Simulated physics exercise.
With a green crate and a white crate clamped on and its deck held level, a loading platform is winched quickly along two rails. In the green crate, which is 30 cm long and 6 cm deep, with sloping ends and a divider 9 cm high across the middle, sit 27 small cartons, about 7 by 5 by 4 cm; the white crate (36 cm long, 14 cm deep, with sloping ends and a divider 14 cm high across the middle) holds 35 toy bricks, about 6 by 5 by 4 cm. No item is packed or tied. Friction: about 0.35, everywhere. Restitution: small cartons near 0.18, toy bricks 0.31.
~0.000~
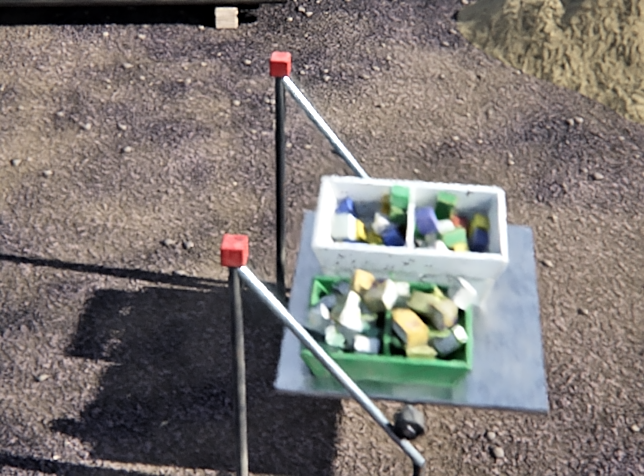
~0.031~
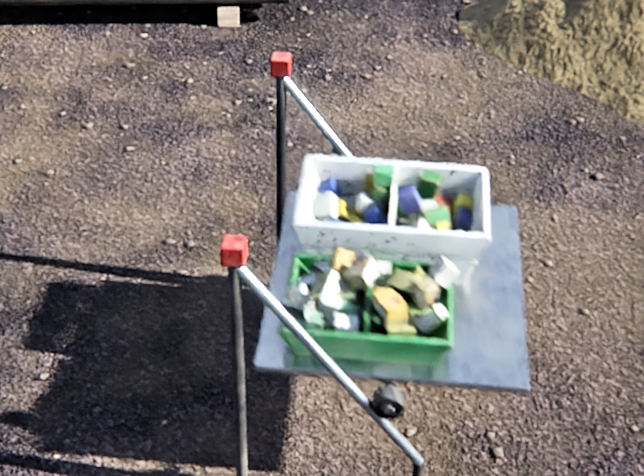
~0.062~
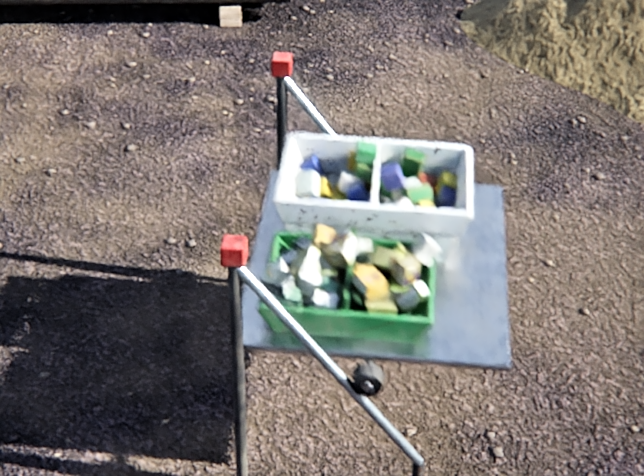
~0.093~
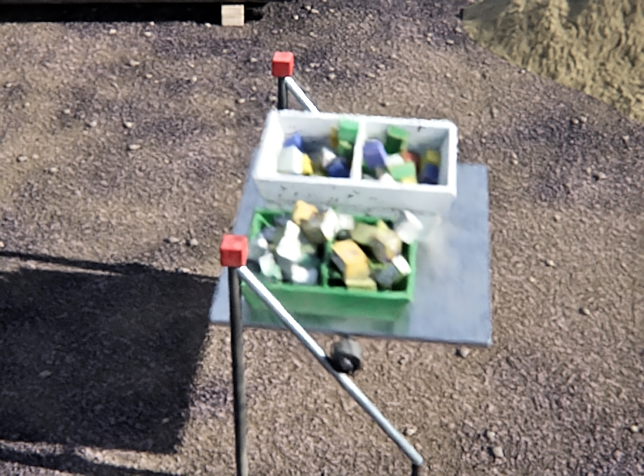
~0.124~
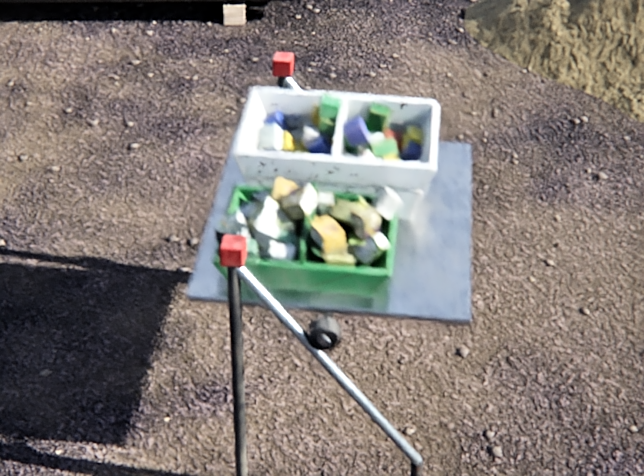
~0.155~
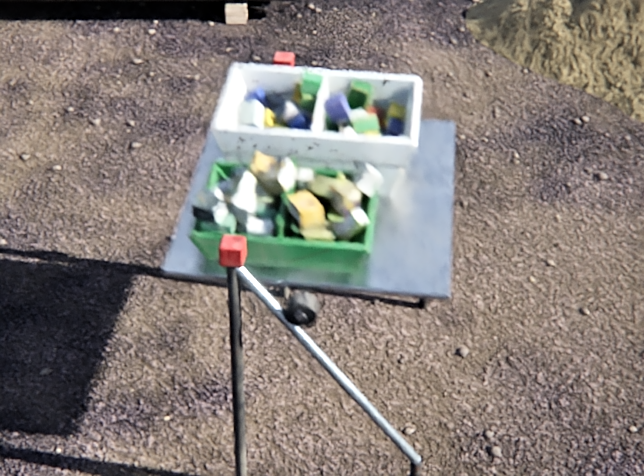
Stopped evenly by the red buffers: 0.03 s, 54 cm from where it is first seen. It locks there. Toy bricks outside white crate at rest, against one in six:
Above.
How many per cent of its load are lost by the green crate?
For the green crate, roughly 80 percent.
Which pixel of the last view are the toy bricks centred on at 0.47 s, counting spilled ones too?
Middle approx. (221, 41).
After 0.19 s, it meets the buffers.
After 0.31 s, green crate 16 in, 11 out and white crate 34 in, 1 out.
After 0.47 s, green crate 9 in, 18 out and white crate 25 in, 10 out.
After 0.69 s, green crate 6 in, 21 out and white crate 20 in, 15 out.
When it is over (at 1.24 s), green crate 6 in, 21 out and white crate 19 in, 16 out. Asked share, 16 of 35, 46 per cent.
